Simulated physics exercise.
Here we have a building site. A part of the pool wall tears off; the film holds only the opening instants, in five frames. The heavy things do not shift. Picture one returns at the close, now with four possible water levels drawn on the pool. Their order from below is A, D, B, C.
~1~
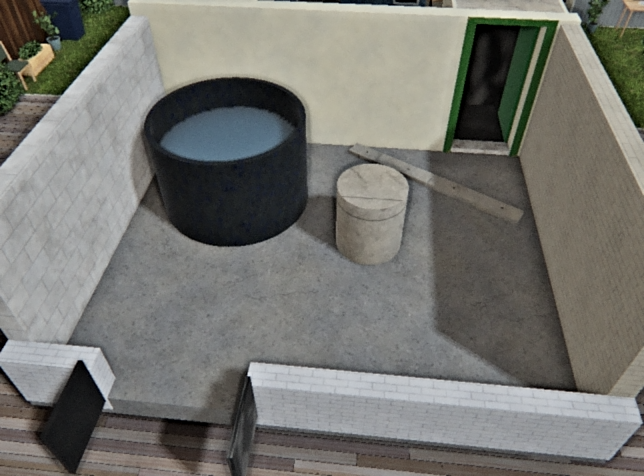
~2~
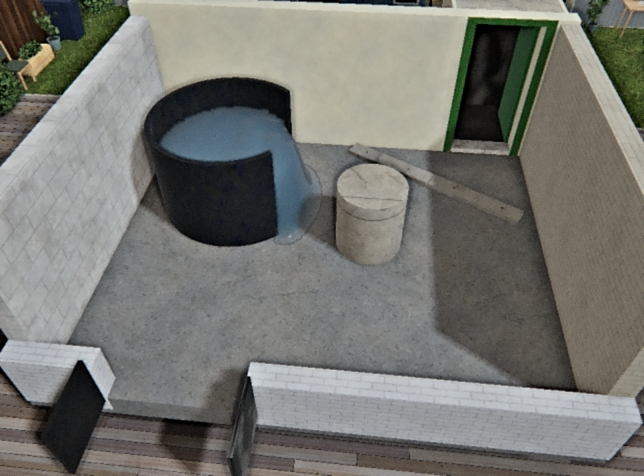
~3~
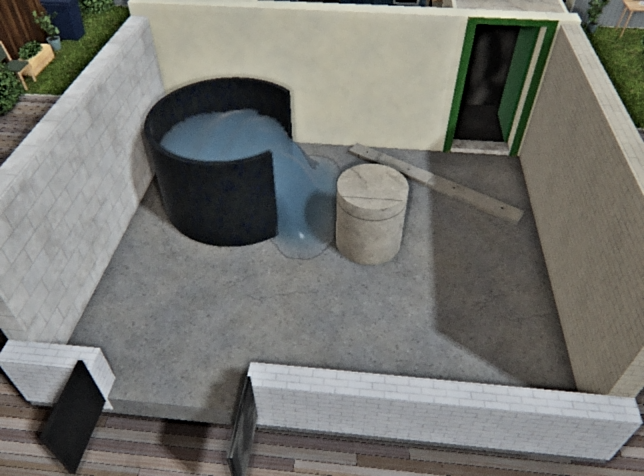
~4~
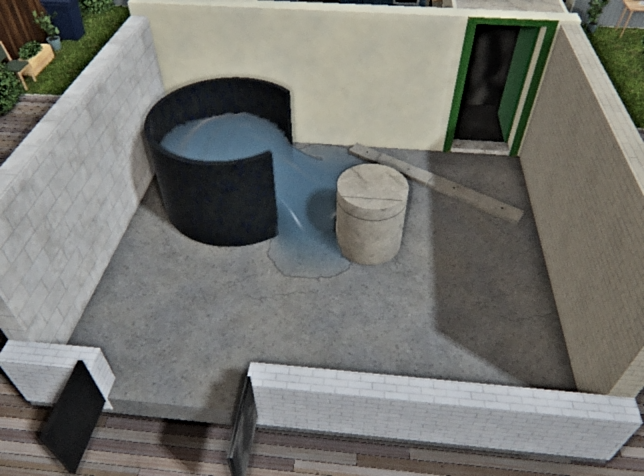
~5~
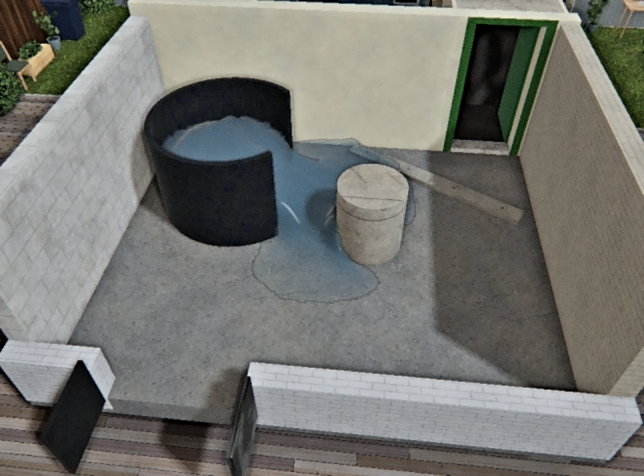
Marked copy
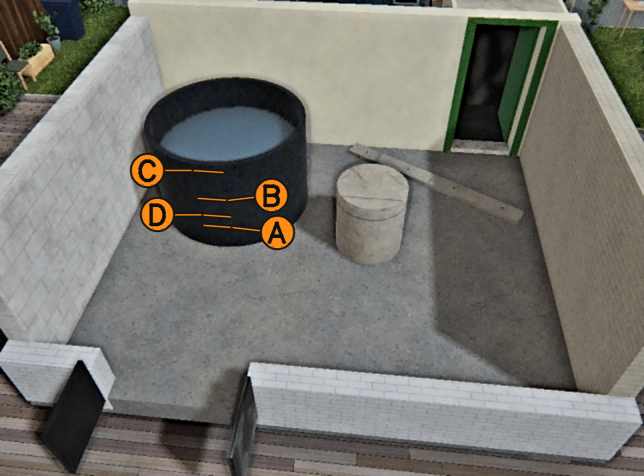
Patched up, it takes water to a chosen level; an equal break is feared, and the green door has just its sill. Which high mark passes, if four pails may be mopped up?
I would pick mark A.
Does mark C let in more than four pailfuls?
Yes, that goes wrong.
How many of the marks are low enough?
One of them.
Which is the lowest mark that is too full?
Here it is mark D.
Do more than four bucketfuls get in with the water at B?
Yes.
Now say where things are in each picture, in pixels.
In the first picture, water in the pool at rest, its middle at (230, 144); foot of the green doorway at (479, 153); open gate at (173, 352).
In the second picture, front seen at (292, 231), 2 % of the ground wet.
In the third picture, front seen at (307, 252), 6 % of the ground wet.
In the fourth picture, front seen at (333, 268), 12 % of the ground wet.
In the fifth picture, front seen at (360, 289), 19 % of the ground wet.
On the marked copy, A at (218, 226); B at (212, 199); C at (207, 171); D at (216, 215); from the bottom up A, D, B, C.
With A, a splash gets over, under a bucket.
With B, dozens of bucketfuls pour in.
With C, dozens of bucketfuls pour in.
With D, about 8 bucketfuls get in.
